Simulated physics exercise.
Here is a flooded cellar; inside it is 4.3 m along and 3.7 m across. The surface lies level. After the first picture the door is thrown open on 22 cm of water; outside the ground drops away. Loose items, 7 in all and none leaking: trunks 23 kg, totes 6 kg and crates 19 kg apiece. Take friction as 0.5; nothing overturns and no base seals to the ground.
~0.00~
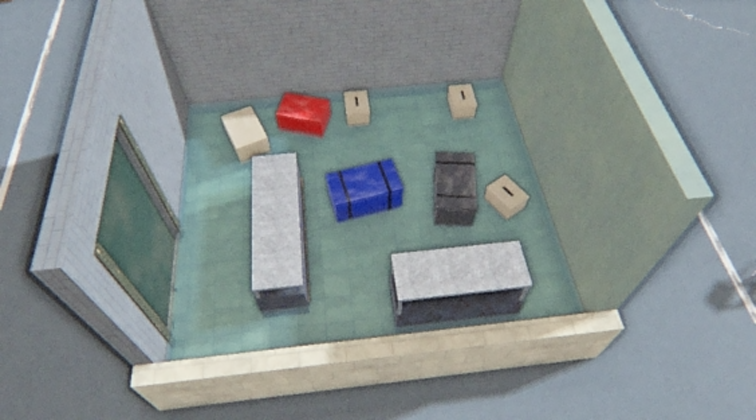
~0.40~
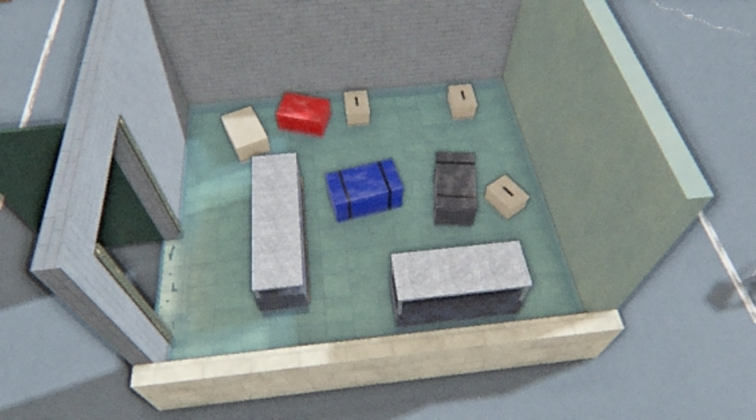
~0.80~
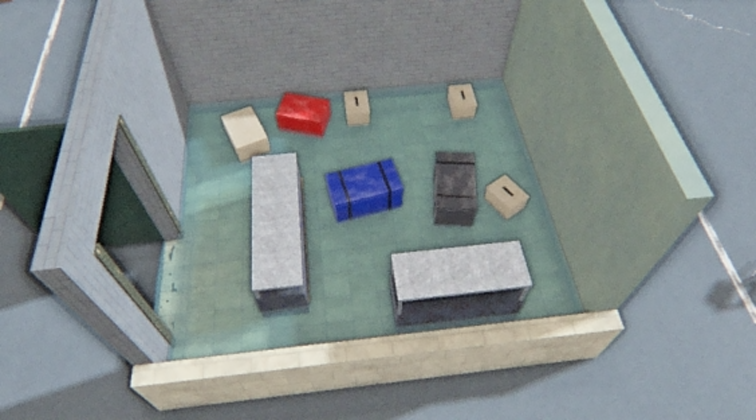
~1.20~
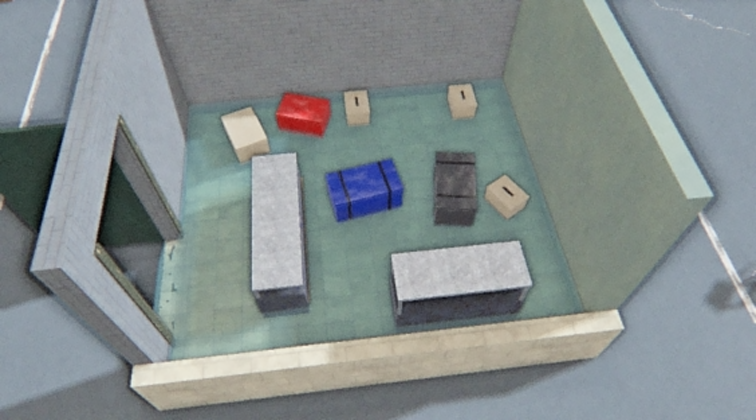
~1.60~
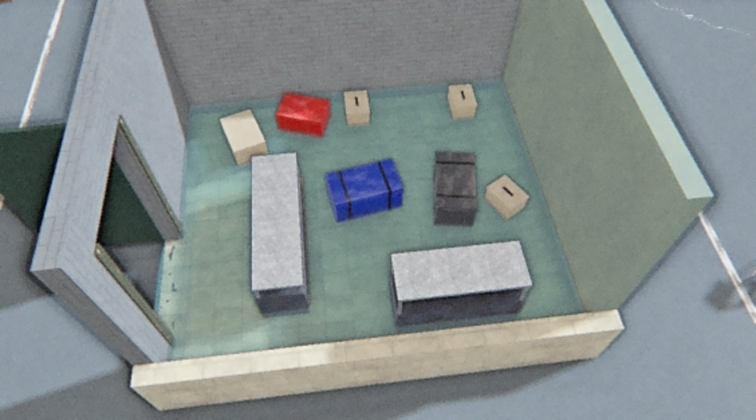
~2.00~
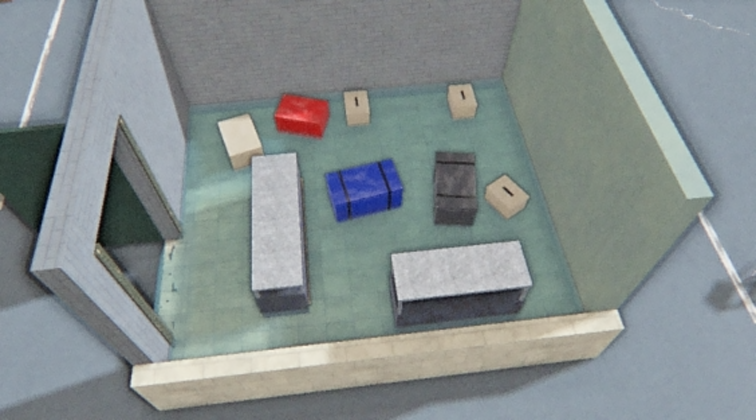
The clip shows a flooded, open-topped cellar holding a blue trunk, a red crate and other boxes. The door on the left swings open outward, then almost everything stays still, apart from a pale box beside the red crate shifting slightly.
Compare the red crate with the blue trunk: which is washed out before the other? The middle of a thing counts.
First out is the red one.
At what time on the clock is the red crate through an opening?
At about 10.0 s.
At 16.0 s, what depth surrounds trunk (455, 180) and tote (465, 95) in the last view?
About 11 and 11 cm.
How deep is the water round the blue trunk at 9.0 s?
About 16 cm.
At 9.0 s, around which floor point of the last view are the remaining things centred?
Near (355, 184).
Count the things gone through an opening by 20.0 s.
By then 3.
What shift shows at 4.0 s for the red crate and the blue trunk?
About 50 and 20 cm.
After 4.0 s the red crate is near (268, 118), 0.5 m from its start, afloat; the blue trunk is near (350, 188), 0.2 m from its start, afloat; 0 of 7 are out; 7 afloat.
After 9.0 s the red crate is near (199, 228), 2.1 m from its start, afloat; the blue trunk is near (334, 170), 0.4 m from its start, afloat; 1 of 7 are out; 6 afloat.
After 16.0 s the red crate has gone out (at 10.1 s); the blue trunk is near (314, 142), 0.9 m from its start, afloat; 3 of 7 are out; 4 afloat.
After 20.0 s the red crate has gone out (at 10.1 s); the blue trunk is near (270, 140), 1.4 m from its start, afloat; 3 of 7 are out; 4 afloat.
